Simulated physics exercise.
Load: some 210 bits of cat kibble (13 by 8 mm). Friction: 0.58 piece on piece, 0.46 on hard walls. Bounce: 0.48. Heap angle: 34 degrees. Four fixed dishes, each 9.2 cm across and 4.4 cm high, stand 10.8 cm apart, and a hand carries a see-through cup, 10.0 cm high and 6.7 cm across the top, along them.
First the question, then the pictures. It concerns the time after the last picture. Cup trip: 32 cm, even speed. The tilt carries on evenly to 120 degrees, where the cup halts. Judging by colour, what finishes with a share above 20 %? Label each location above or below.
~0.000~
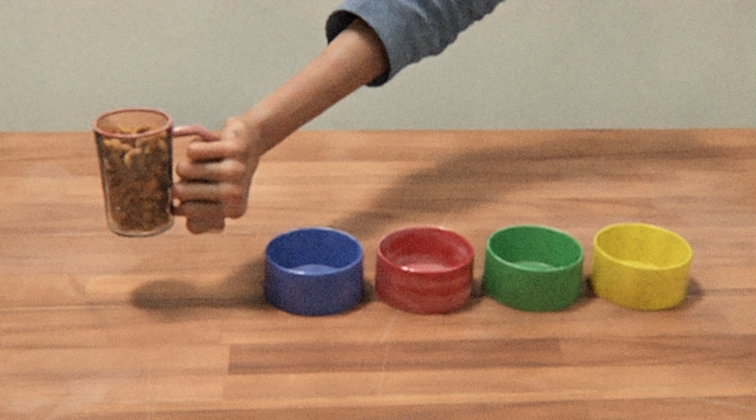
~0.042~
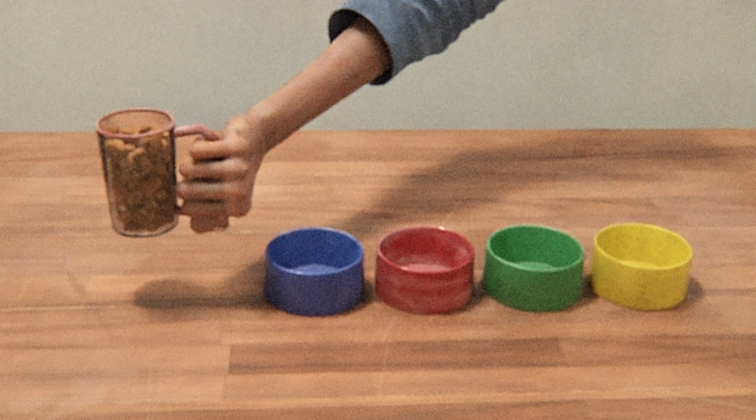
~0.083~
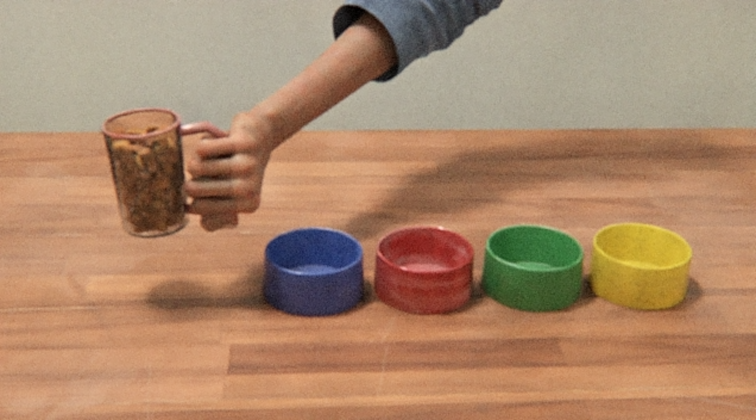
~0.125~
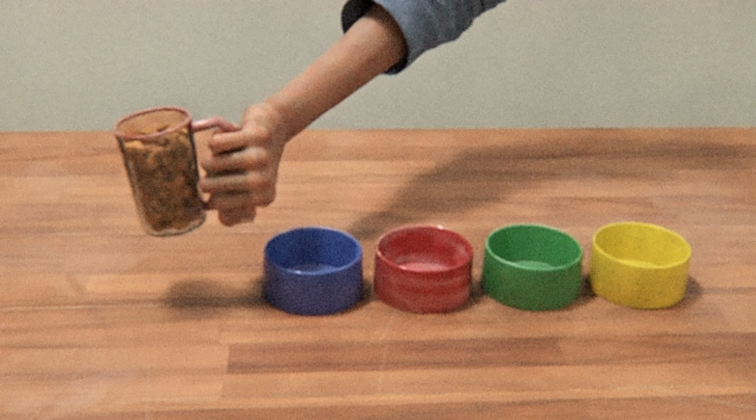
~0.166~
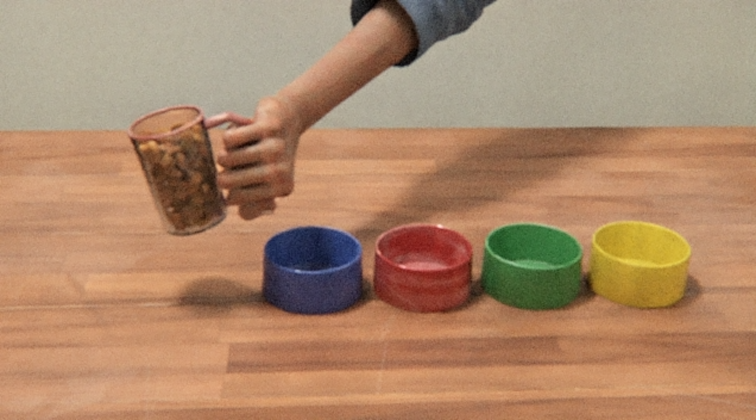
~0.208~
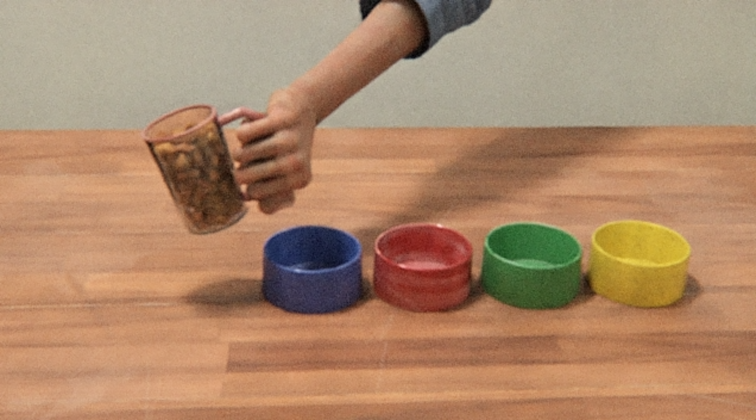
Labels - red dish: Above, blue dish: Below, green dish: Below, yellow dish: Below, counter: Below.
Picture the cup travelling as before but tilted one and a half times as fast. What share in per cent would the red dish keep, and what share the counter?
Then red ends at 80 and the counter at 10.
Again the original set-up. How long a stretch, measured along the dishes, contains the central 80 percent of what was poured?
It spans about 5 centimetres along the dishes.
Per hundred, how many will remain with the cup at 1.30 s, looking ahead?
Approx. 35 % - an estimate.
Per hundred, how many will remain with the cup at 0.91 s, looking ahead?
Somewhere close to 95 percent.
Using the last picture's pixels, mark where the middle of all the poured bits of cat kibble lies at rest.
Near (419, 261).
After 0.63 s, tilt 66 degrees; cup holds 100 %.
Then, at 0.91 s, tilt 99 degrees; cup holds 95 %, red 5 %.
After 1.30 s, tilt 120 degrees; cup holds 35 %, red 65 %.
By 2.4 s all is still; red 100 %, blue 0 %, green 0 %, yellow 0 %, counter 0 %.
